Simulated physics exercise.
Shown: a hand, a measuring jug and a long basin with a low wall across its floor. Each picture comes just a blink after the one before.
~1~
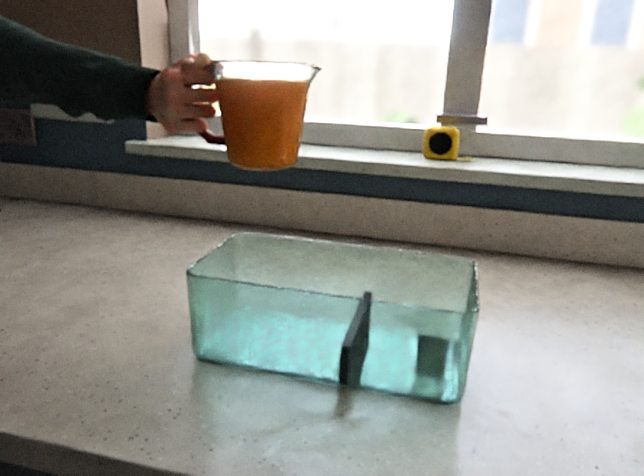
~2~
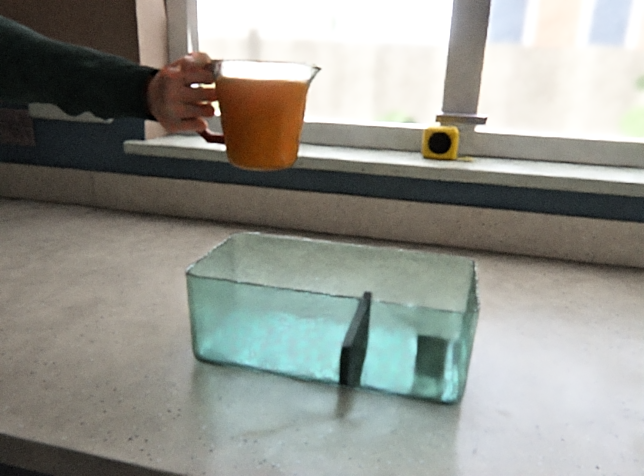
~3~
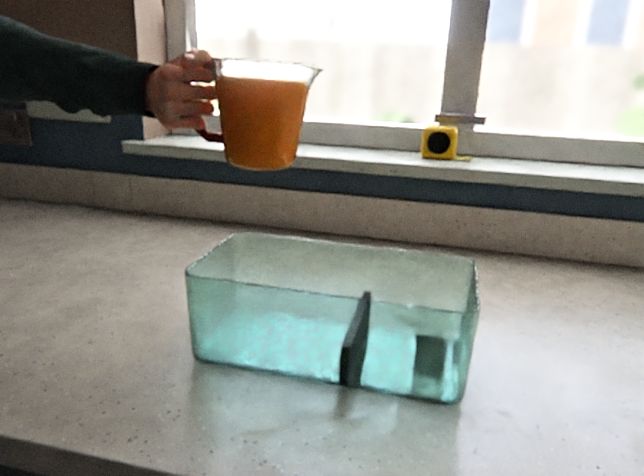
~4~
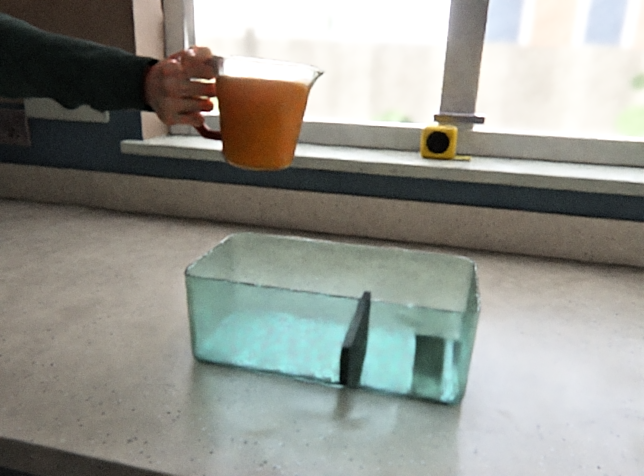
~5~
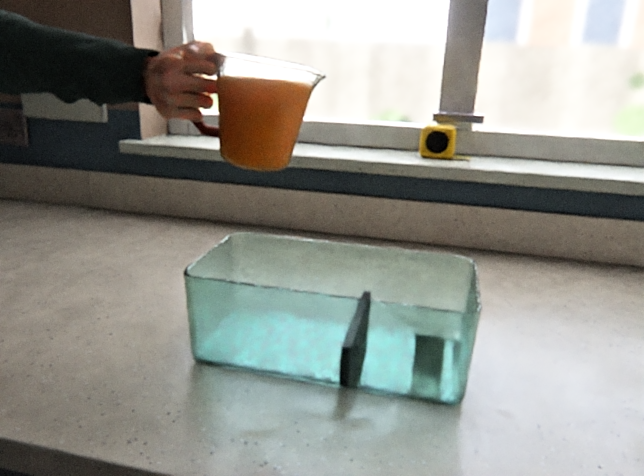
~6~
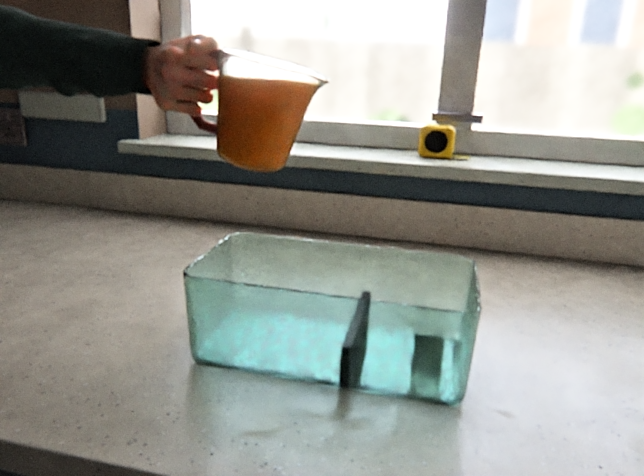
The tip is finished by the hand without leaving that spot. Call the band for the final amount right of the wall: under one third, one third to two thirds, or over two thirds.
Band: Over two thirds.
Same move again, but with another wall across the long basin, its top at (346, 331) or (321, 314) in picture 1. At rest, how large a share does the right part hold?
Note - case one near 75 %, case two near 95 %.
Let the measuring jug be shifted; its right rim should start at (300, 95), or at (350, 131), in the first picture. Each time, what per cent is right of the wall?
It works out to around 35 % and then around 85 %.
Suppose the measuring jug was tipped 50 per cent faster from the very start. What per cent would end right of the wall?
I'd say close to 65 per cent.
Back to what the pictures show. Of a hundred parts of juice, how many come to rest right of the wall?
75 % or thereabouts.
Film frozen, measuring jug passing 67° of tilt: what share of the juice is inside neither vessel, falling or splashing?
That works out near 20 percent.
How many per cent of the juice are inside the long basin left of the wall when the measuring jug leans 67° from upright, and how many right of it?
Left: Roughly 0 %; right: Roughly 5 %.
A moment on, the measuring jug is tipped part way and 70 per cent is still to pour, 1 is left of the wall and 7 right of it.
Next, the measuring jug is tipped right over and 12 per cent is still to pour, 3 is left of the wall and 66 right of it.
Then the measuring jug is tipped right over and 0 per cent is still to pour, 22 is left of the wall and 77 right of it.
Later the measuring jug is tipped right over and 0 per cent is still to pour, 21 is left of the wall and 77 right of it.
Finally, 21 per cent lies left of the wall, 78 right of it and 1 outside.
